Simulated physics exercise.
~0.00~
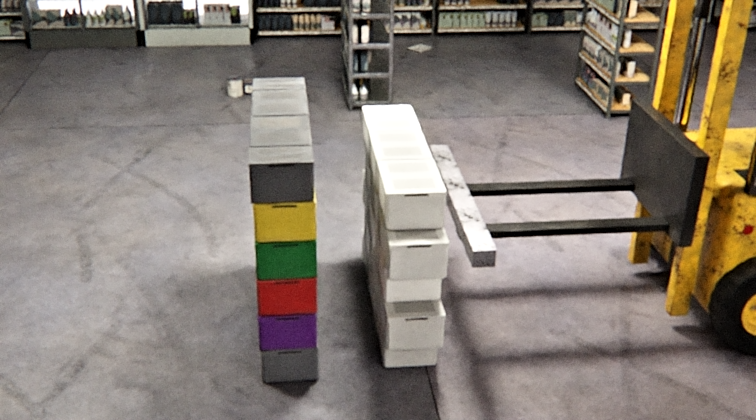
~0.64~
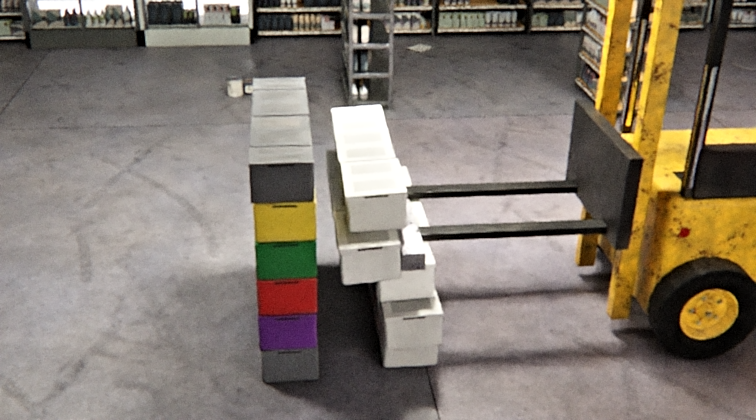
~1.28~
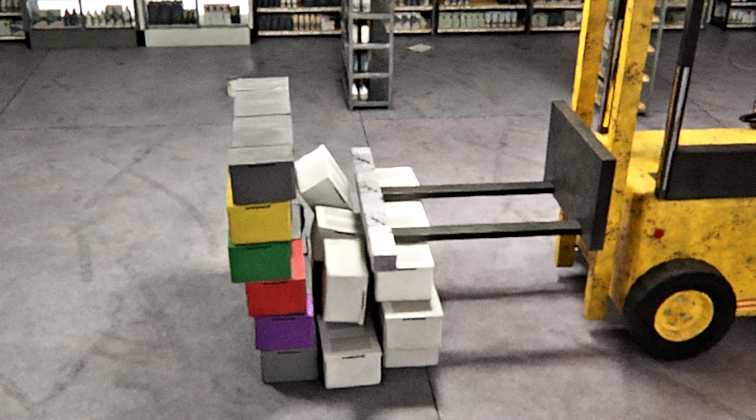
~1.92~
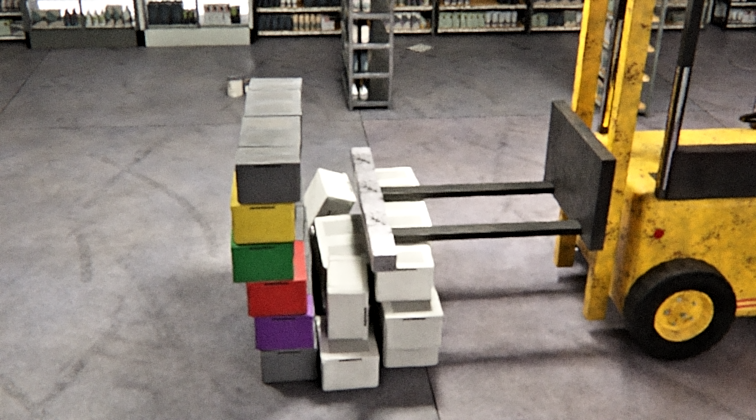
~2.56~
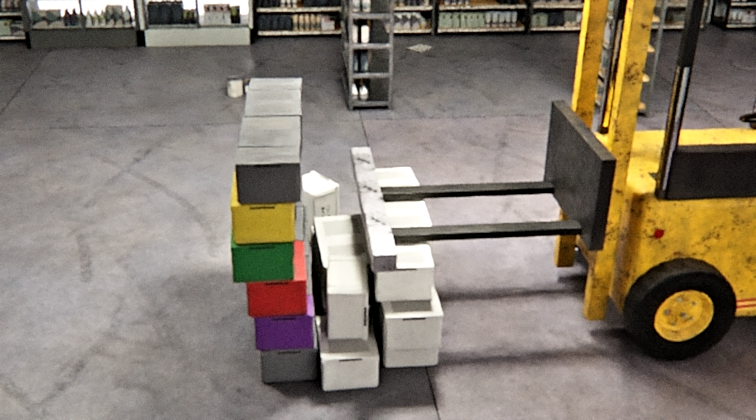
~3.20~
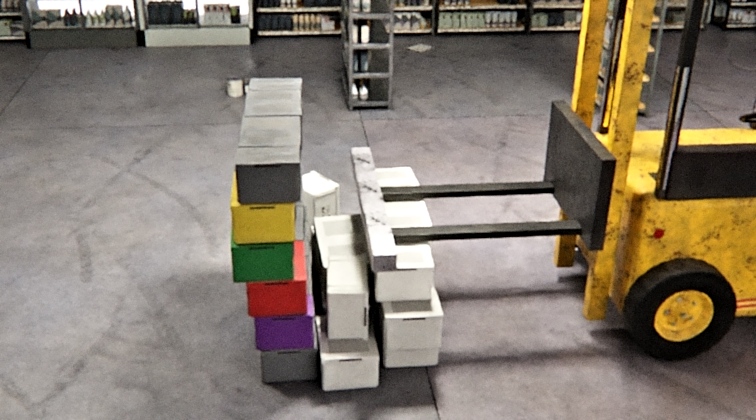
A yellow forklift stands at the right of a grey-floored storeroom, seen from slightly above, its forks pointing left behind a pale speckled beam. Before it rises a wall of white lidded totes, and farther left a second wall with grey, yellow, green, red and purple totes at its near end. The forklift drives left and the beam shoves the upper white totes over, so that several tumble into the gap and knock against the second wall. Its upper totes shift left, then settle slightly back as the truck stops. One tilted white tote slips lower, and the coloured stack stays standing, uneven but upright.
